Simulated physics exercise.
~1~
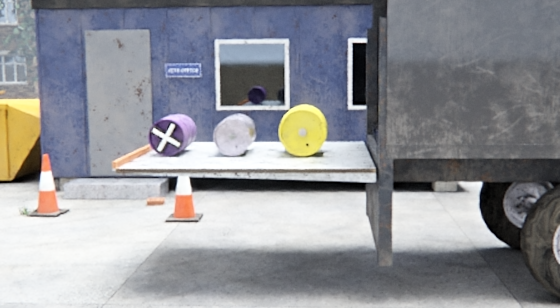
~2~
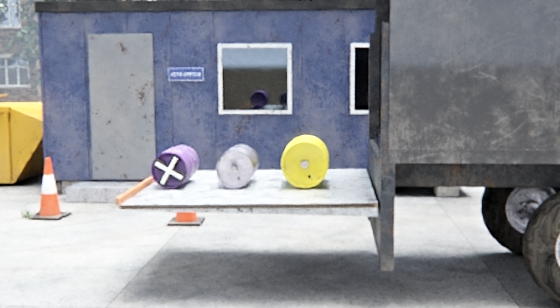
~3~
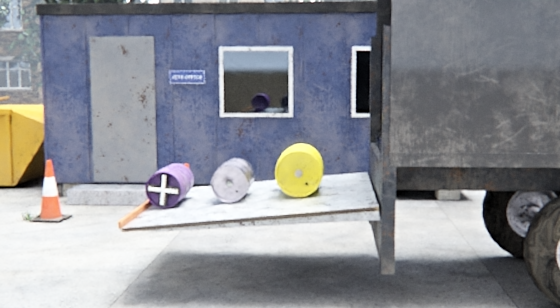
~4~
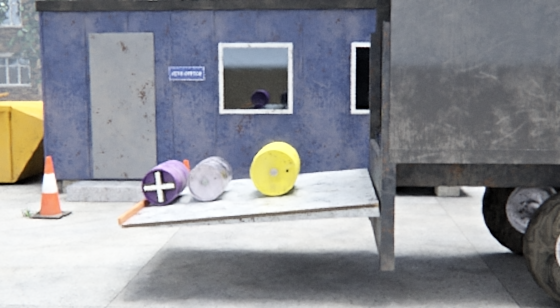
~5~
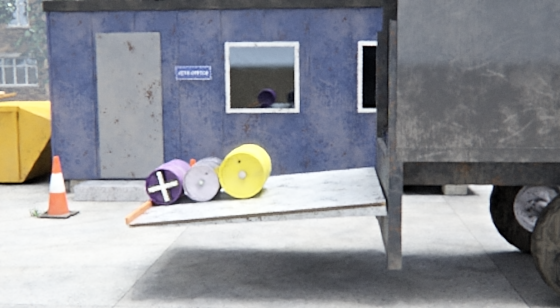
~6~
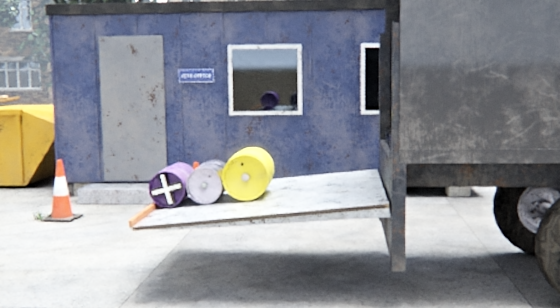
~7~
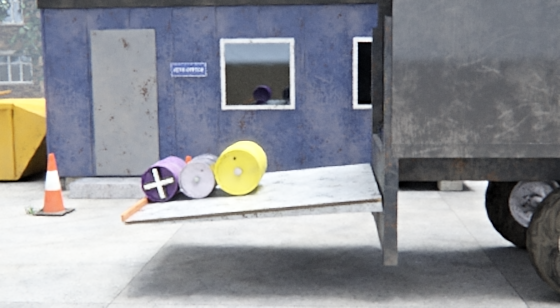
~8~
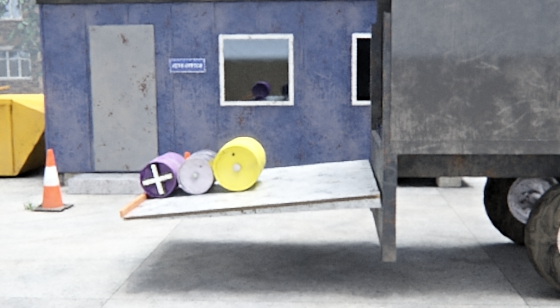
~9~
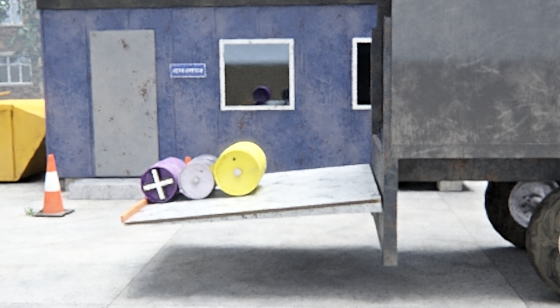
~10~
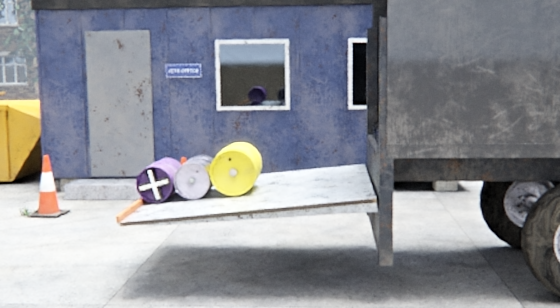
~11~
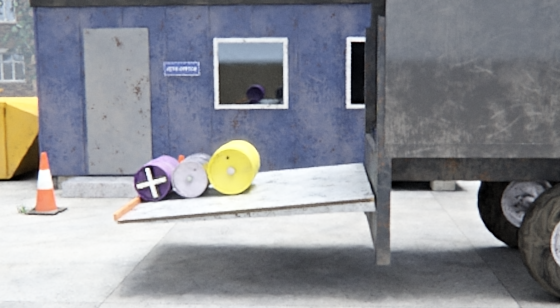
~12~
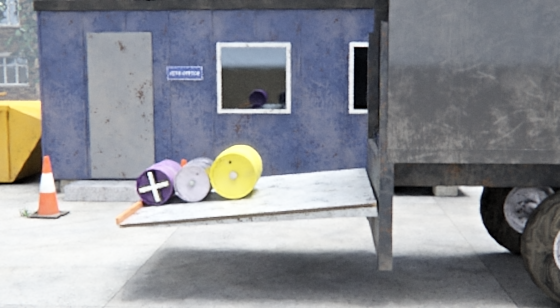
We see a purple, a grey and a yellow drum on a truck's tail-lift, which lowers slightly and then tips down to the left. The yellow and grey drums roll left towards the purple one, and all three come to rest bunched near the outer edge, still on the plate.
